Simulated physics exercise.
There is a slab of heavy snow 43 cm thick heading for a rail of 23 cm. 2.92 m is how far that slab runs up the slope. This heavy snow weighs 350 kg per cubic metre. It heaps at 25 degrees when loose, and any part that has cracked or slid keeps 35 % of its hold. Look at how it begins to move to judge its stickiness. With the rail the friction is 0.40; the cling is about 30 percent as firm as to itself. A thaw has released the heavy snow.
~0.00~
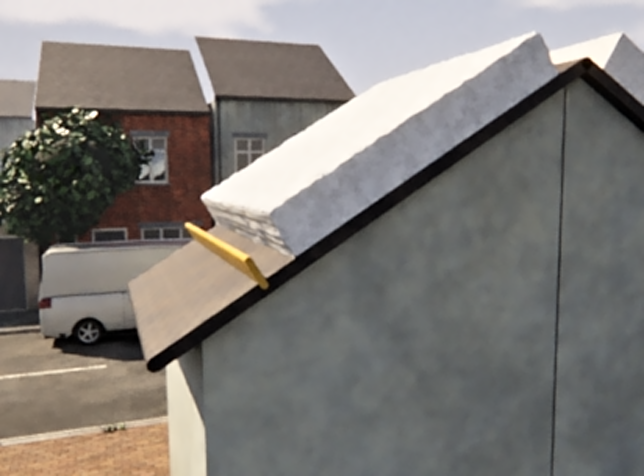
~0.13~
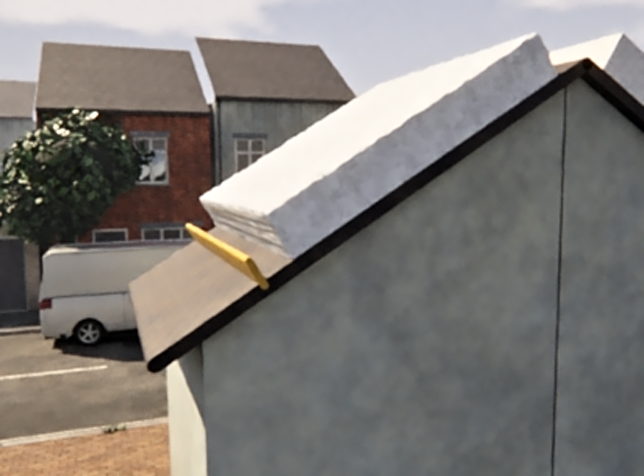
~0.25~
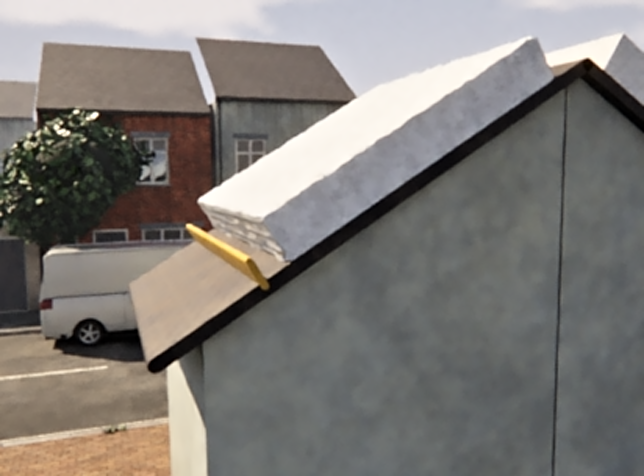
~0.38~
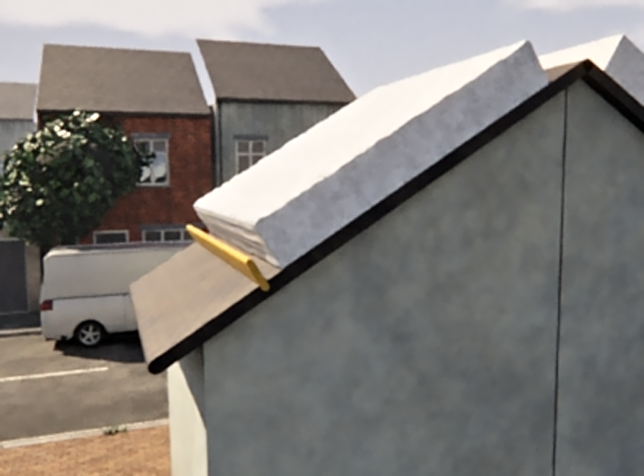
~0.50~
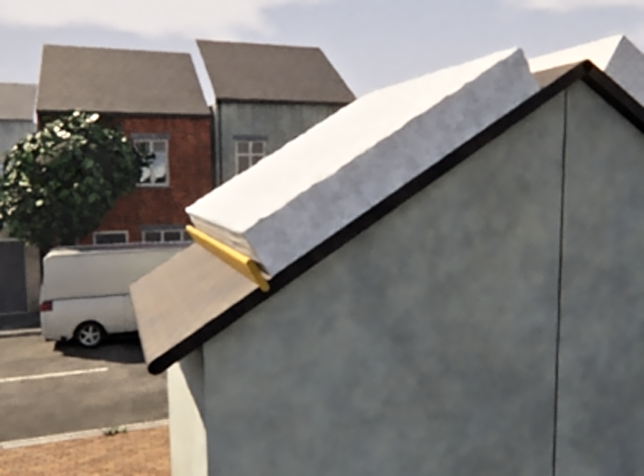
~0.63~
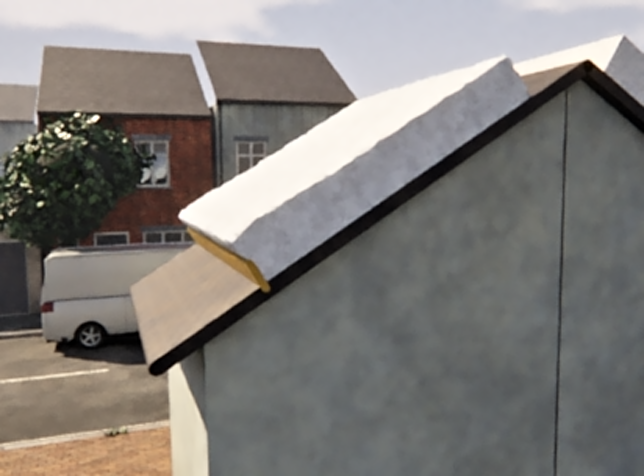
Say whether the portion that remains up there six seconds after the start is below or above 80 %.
I would say above.
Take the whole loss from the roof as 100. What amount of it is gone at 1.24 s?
Close to 0 percent.
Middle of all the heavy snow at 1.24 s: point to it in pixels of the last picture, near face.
Roughly pixel (365, 179) on the near face.
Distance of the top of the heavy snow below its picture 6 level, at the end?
The top ends up roughly 0.2 m below where it was in the last picture.
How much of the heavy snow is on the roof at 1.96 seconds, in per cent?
About 100 percent.
By 1.24 s, 100 % of the snow is on the roof.
By 1.96 s, 98 % of the snow is on the roof.
By 2.68 s, 89 % of the snow is on the roof.
By 3.40 s, 89 % of the snow is on the roof.
By 6.00 s, at the end, 89 % of the snow is on the roof.
